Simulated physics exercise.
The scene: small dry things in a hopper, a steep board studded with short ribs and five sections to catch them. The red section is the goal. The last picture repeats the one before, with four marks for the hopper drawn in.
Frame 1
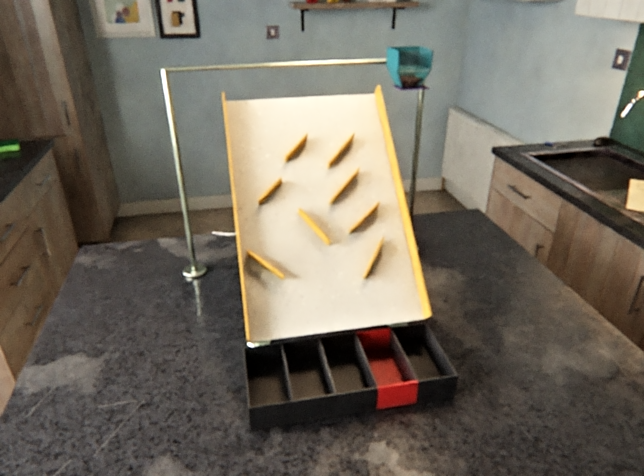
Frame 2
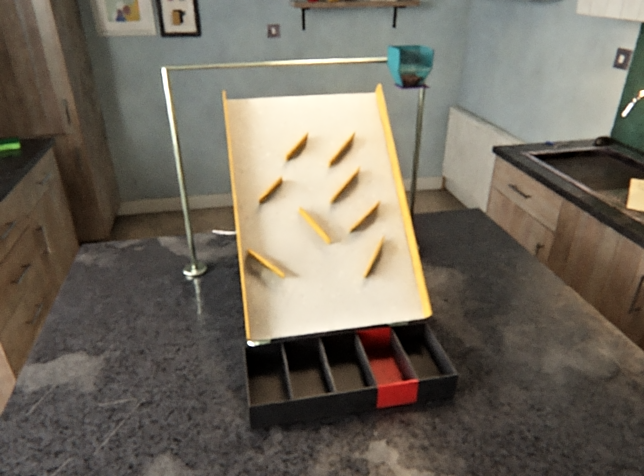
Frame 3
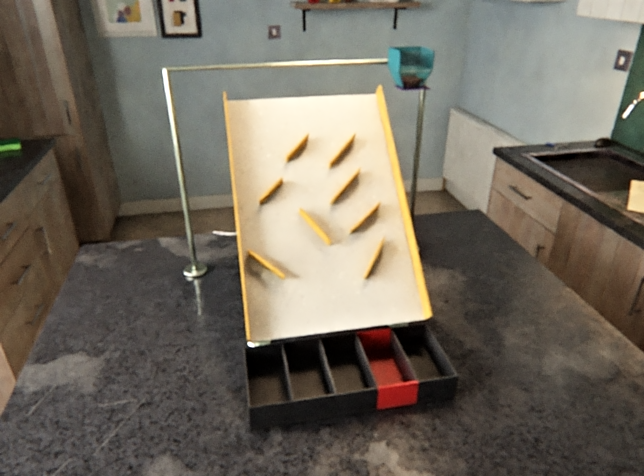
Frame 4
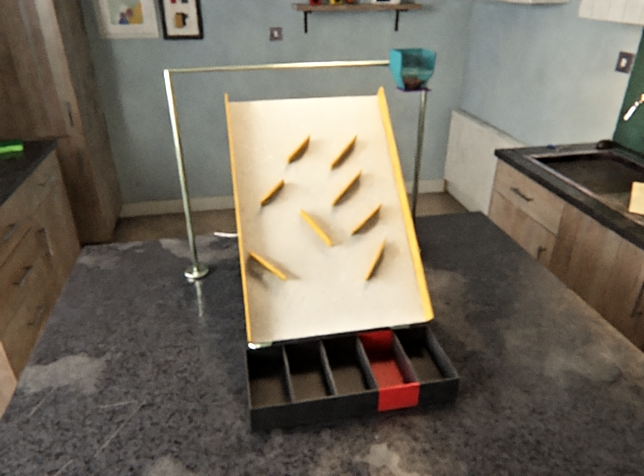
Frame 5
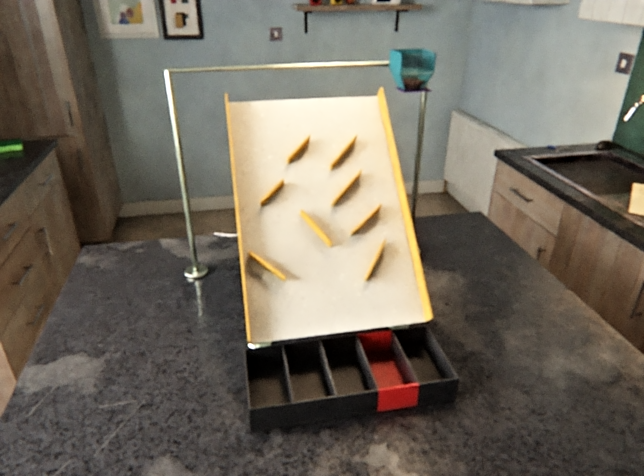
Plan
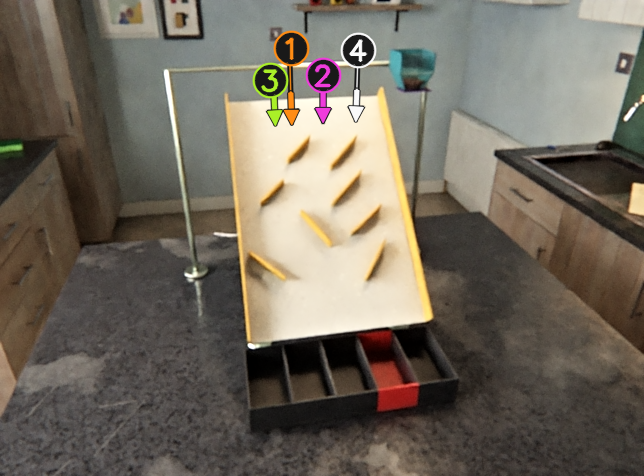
A tilted white board with yellow ribs stands motionless above a dark tray of five sections.
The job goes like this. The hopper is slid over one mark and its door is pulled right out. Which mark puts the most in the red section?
The best mark is 2.
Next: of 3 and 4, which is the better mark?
It is 4.
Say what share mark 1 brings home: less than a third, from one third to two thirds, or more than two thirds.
Less than a third.
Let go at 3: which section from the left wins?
The third from the left.
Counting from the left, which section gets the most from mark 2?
It is the fourth one.
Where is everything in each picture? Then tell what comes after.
Hopper near (408, 80), chocolate balls, door shut, in the first picture.
Ribs (286, 155) to (308, 132), (330, 161) to (355, 132), (259, 198) to (282, 176), in the second picture.
Ribs (332, 200) to (361, 168), (300, 208) to (331, 241), (352, 229) to (380, 202), in the third picture.
Ribs (250, 251) to (286, 277), (368, 277) to (386, 239), in the fourth picture.
Red section near (398, 396), number 4 of 5 from the left, in the fifth picture.
On the marked copy, mark 1 meets the board at (291, 119); mark 2 meets the board at (323, 117); mark 3 meets the board at (275, 120); mark 4 meets the board at (356, 116).
Choosing 1, a small share in the red section, the bulk in other sections.
Choosing 2, close to two thirds in the red section, close to a third in other sections.
Choosing 3, a small share in the red section, all but a few in other sections.
Choosing 4, close to a quarter in the red section, close to two thirds in other sections, a small share outside the box.
